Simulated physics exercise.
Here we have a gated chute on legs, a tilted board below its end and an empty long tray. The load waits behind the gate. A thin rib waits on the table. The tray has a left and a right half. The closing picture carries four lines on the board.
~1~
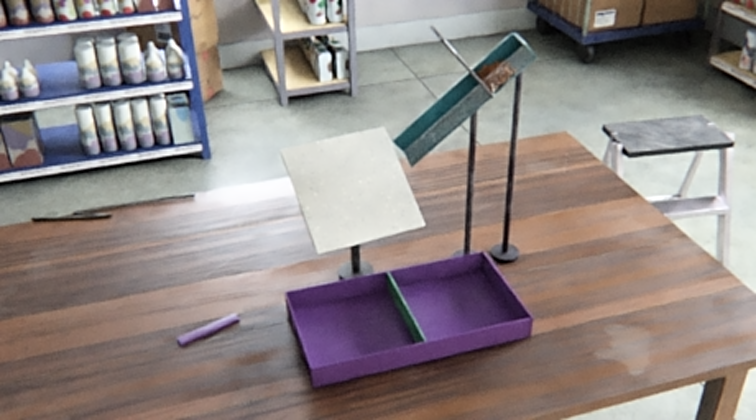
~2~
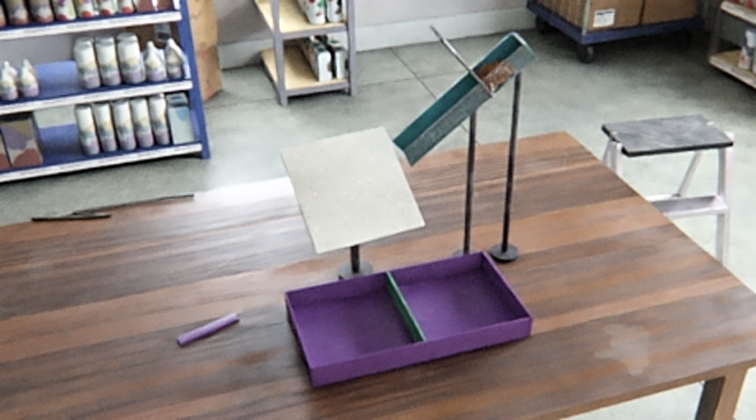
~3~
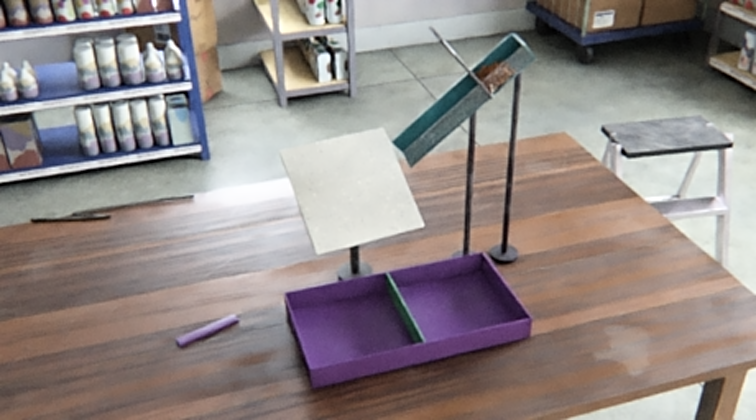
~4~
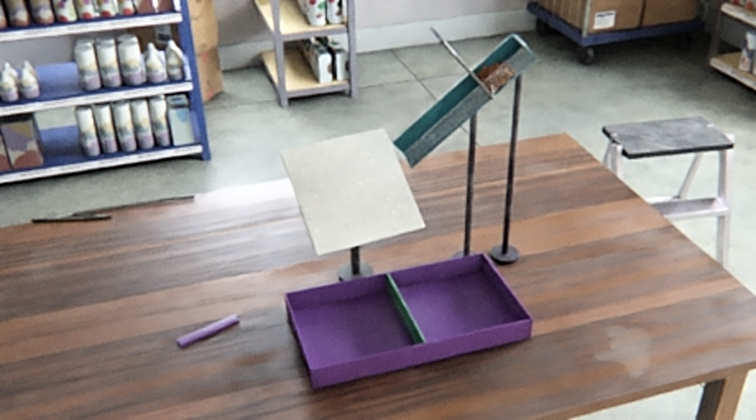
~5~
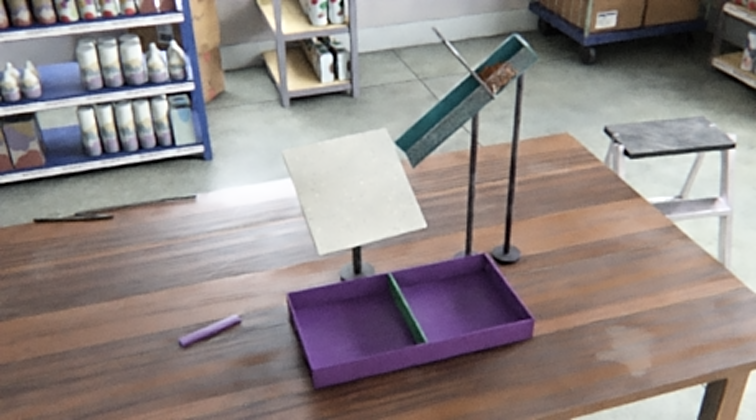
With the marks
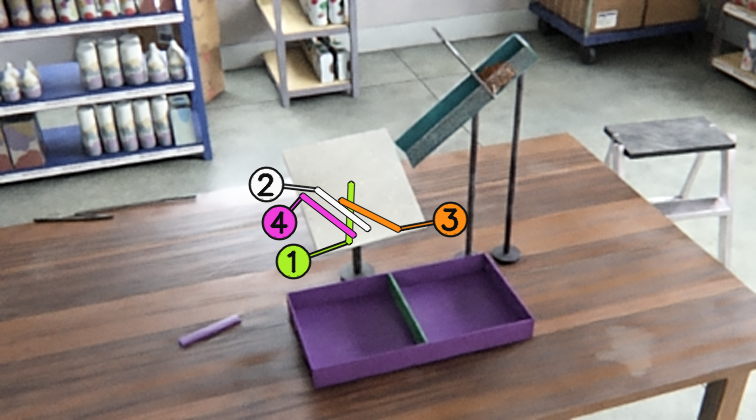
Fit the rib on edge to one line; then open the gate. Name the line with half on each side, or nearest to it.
Use line 2.
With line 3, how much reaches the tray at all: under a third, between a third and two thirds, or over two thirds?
Over two thirds.
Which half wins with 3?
The right half.
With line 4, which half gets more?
More lands on the left.
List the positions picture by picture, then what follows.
Load behind the gate (492, 75), cereal balls; lip of the chute (408, 160), sloping fairly steeply, in the first frame.
Middle of the board (352, 187), tilted fairly steeply; middle of its low edge (373, 239); of its high edge (333, 137), in the second frame.
Front corners of the tray (311, 369) and (532, 318); front end of its middle wall (425, 342), in the third frame.
Middle of the load (492, 76); lip (407, 161), in the fourth frame.
Middle of the load (493, 76); lip (409, 161), in the fifth frame.
On the marked copy, line 1 from (351, 184) to (349, 241); line 2 from (317, 190) to (367, 228); line 3 from (341, 200) to (398, 229); line 4 from (302, 196) to (353, 234).
If 1 is chosen, of what is caught, almost all in the left half, just a few in the right.
If 2 is chosen, of what is caught, roughly half in the left half, roughly half in the right.
If 3 is chosen, of what is caught, roughly a quarter in the left half, the larger part in the right.
If 4 is chosen, of what is caught, almost all in the left half, about a tenth in the right.
